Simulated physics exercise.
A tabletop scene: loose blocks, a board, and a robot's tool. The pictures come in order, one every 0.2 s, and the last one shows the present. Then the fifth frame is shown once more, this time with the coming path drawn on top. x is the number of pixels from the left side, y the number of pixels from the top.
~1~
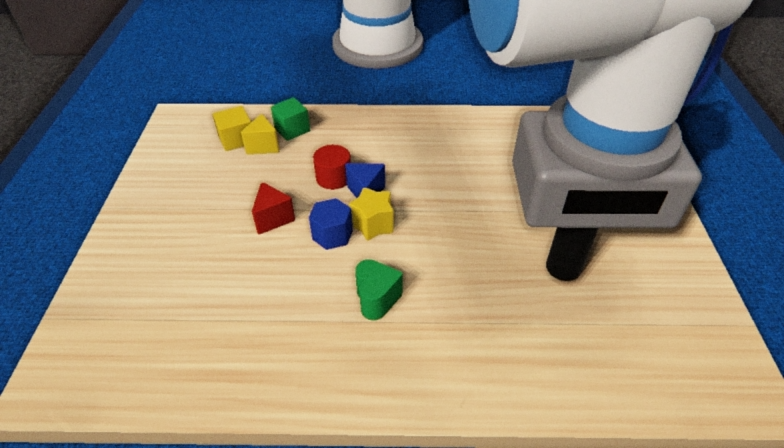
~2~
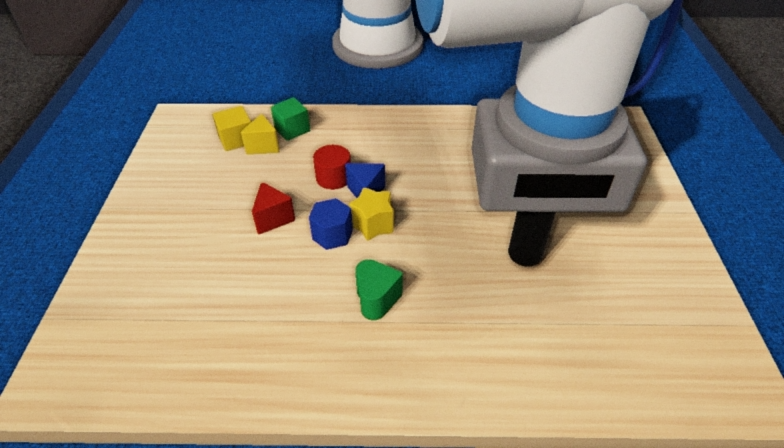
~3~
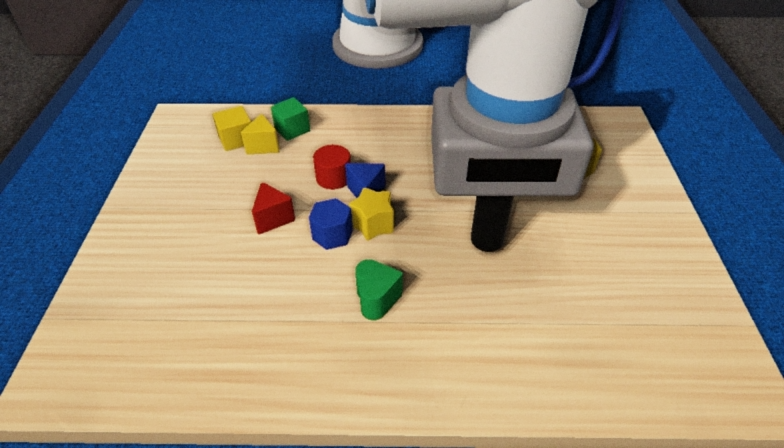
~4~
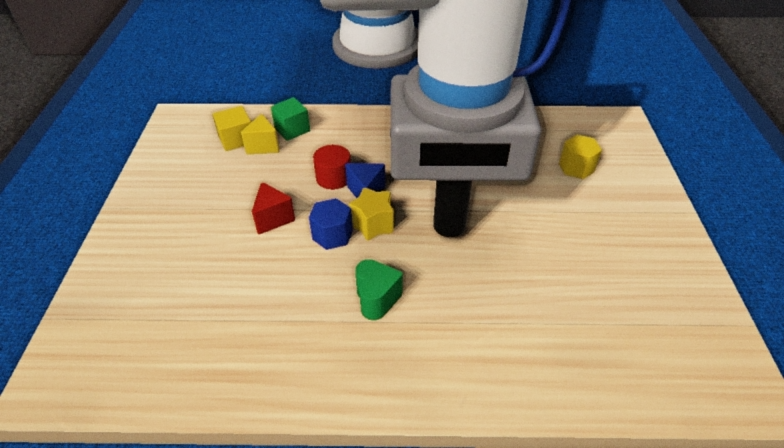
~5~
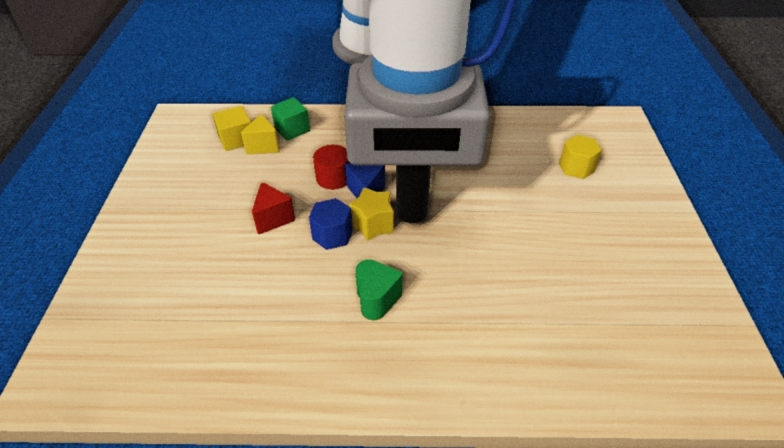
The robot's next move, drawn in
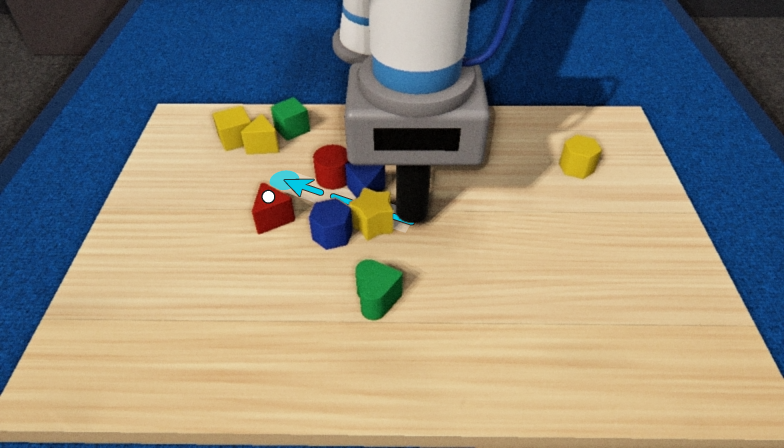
On a wooden tabletop, a robot arm moves its black tool left toward still, colourful blocks.
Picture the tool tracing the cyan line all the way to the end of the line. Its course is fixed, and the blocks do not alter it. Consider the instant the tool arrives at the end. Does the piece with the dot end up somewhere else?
That would be a no.
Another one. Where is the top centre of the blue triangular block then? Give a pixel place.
So, by the moment the path ends, you'll find the top centre of the blue triangular block at (354, 159).
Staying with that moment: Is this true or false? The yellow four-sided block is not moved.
That claim is true.
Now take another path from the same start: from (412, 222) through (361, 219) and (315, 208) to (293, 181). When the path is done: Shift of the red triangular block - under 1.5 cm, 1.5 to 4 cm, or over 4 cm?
It's set to move 1.5-4 cm.
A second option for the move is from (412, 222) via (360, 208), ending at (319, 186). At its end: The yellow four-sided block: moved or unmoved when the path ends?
That block is going to be left alone.
Drawn move, straight from (412, 222) to (285, 180); the dot is on the red triangular block.
What follows on the original path. One third of the way, tool at (366, 199); blue triangular block at (360, 166), turned 40° clockwise; yellow star-shaped block at (338, 198), turned 30° anticlockwise.
Two thirds of the way, tool at (323, 185); red circular block at (327, 149); blue triangular block at (354, 159), turned 80° clockwise; yellow star-shaped block at (316, 195), turned 70° anticlockwise.
At the end, tool at (283, 172); yellow four-sided block still; red triangular block still; red circular block at (325, 147); blue triangular block at (354, 159), turned 80° clockwise; yellow star-shaped block at (316, 194), turned 70° anticlockwise.
